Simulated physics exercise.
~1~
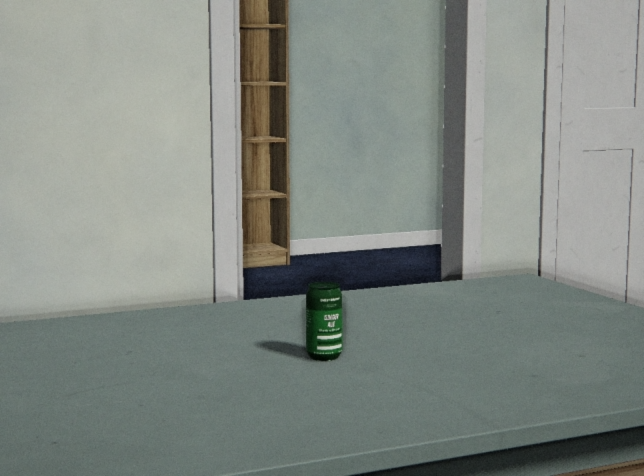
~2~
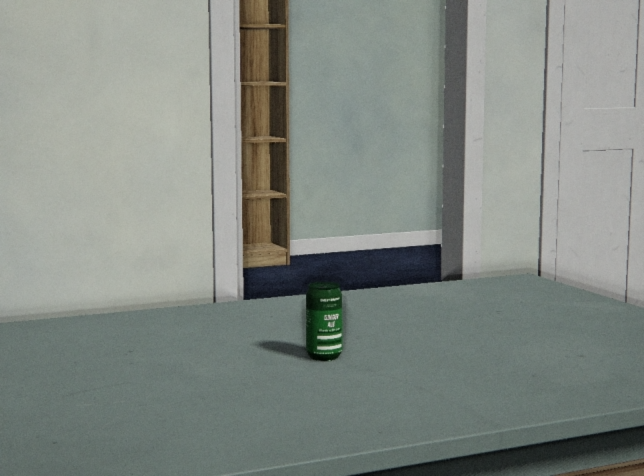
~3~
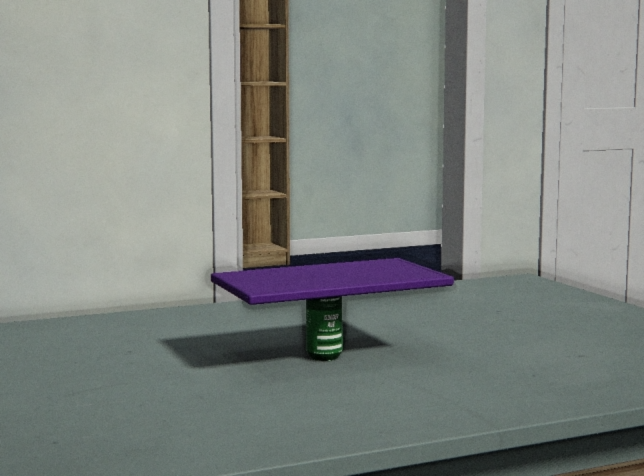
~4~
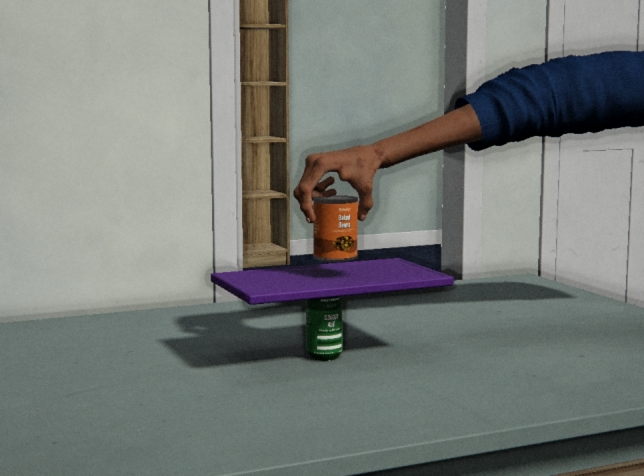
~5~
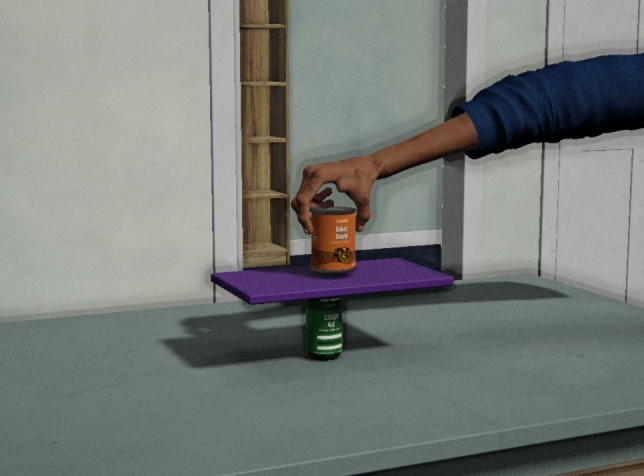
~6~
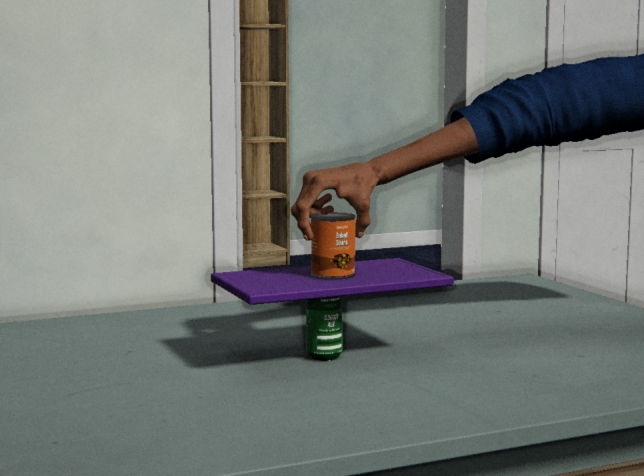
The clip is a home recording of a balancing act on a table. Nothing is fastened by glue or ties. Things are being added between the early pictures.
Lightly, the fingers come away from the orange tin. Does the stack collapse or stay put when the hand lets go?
It stays put.
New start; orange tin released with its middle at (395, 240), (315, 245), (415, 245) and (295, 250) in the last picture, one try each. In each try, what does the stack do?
The stack tumbles down the first time, remains standing the second, tumbles down the third and remains standing the fourth.
Then, 0.30 s after the last picture, nothing has stirred.
Then, 0.70 s after the last picture, orange tin resting near (333, 246).
At rest, all 3 in place. Seen from the same camera at the end, orange tin near (333, 246). The stack stays up.
